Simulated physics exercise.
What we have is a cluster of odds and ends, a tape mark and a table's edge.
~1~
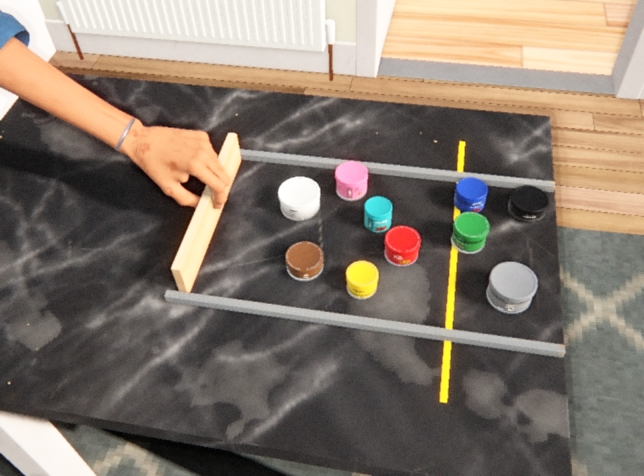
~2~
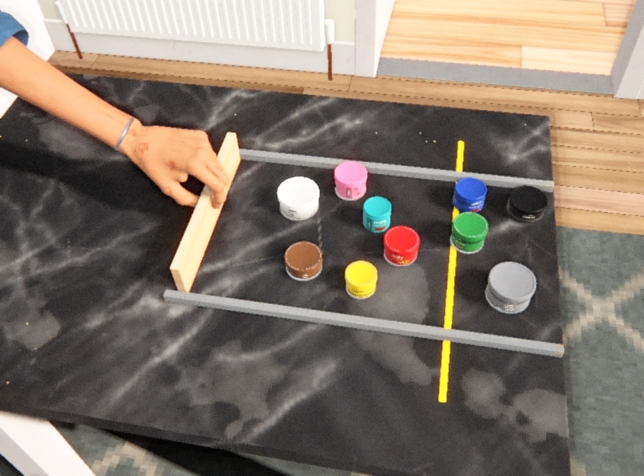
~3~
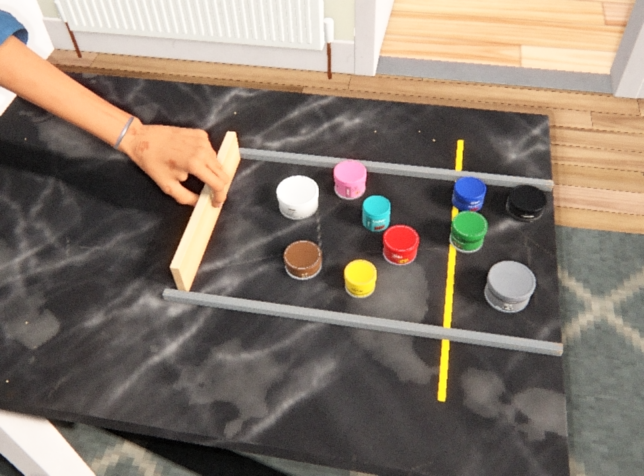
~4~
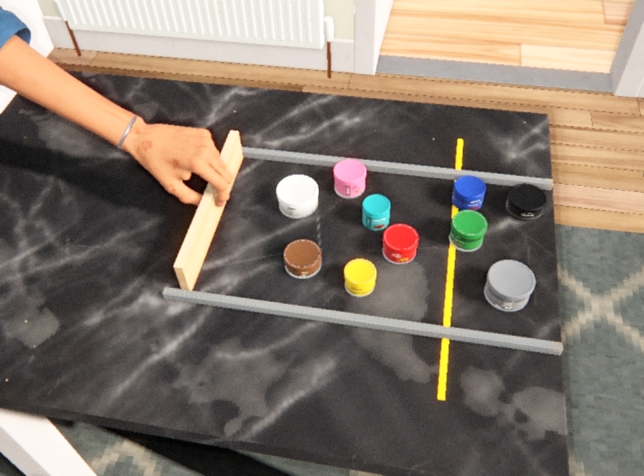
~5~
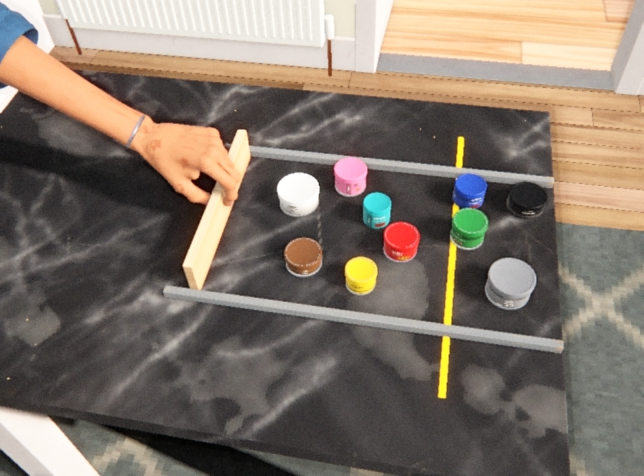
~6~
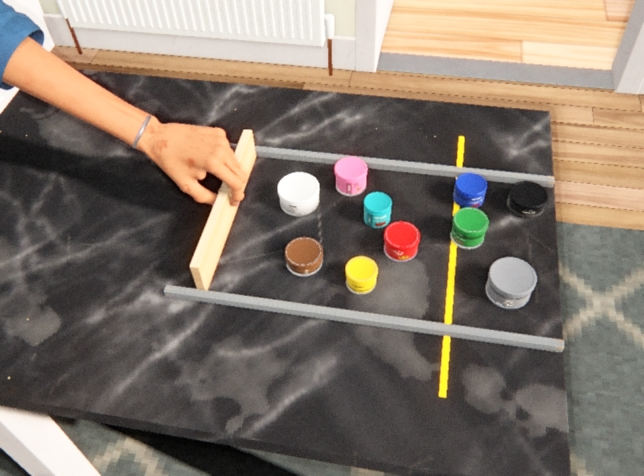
A hand holds a pale wooden board upright on a black marbled table, seen from above at an angle, with a radiator and wooden floor behind. Between two grey rails sit white, pink, teal, brown, yellow and red pots, with blue and green by a yellow line and black and grey beyond it. The hand slides the board slightly right, while the pots and view stay almost still.
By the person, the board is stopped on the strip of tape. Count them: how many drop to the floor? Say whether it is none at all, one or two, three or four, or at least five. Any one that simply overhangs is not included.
Basically the losses over the end count zero in this one.
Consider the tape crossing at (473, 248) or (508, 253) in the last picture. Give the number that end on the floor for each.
Per try: 0; 3.
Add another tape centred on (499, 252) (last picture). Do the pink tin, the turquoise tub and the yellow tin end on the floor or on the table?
Pink tin stays put, turquoise tub stays put, yellow tin stays put.
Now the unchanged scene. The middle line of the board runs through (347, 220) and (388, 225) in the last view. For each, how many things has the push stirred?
That gives 5 for the first and 7 for the second.
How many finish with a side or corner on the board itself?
5.
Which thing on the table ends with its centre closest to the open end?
Result: The black tub.
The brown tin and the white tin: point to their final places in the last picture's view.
They end up close to (471, 279) and (477, 216).
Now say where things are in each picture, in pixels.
In the first frame, black tub (528, 205); grey tin (511, 288); green pot (470, 233); board (210, 208); tape (454, 251).
In the second frame, grey tin (510, 288); white tin (299, 199).
In the third frame, green pot (468, 232); brown tin (303, 260).
In the fourth frame, black tub (526, 202); blue tub (468, 194).
In the fifth frame, grey tin (510, 284); pink tin (350, 177).
In the sixth frame, black tub (527, 200); grey tin (510, 283); green pot (469, 229); board (227, 206); tape (454, 246).
Soon after, none off yet; black tub at rest near (527, 200); grey tin at rest near (510, 283); green pot at rest near (469, 229).
After that, none off yet; black tub at rest near (527, 200); grey tin at rest near (510, 283); green pot displaced about its own width near (493, 238).
In the end, the number that fall off is zero.
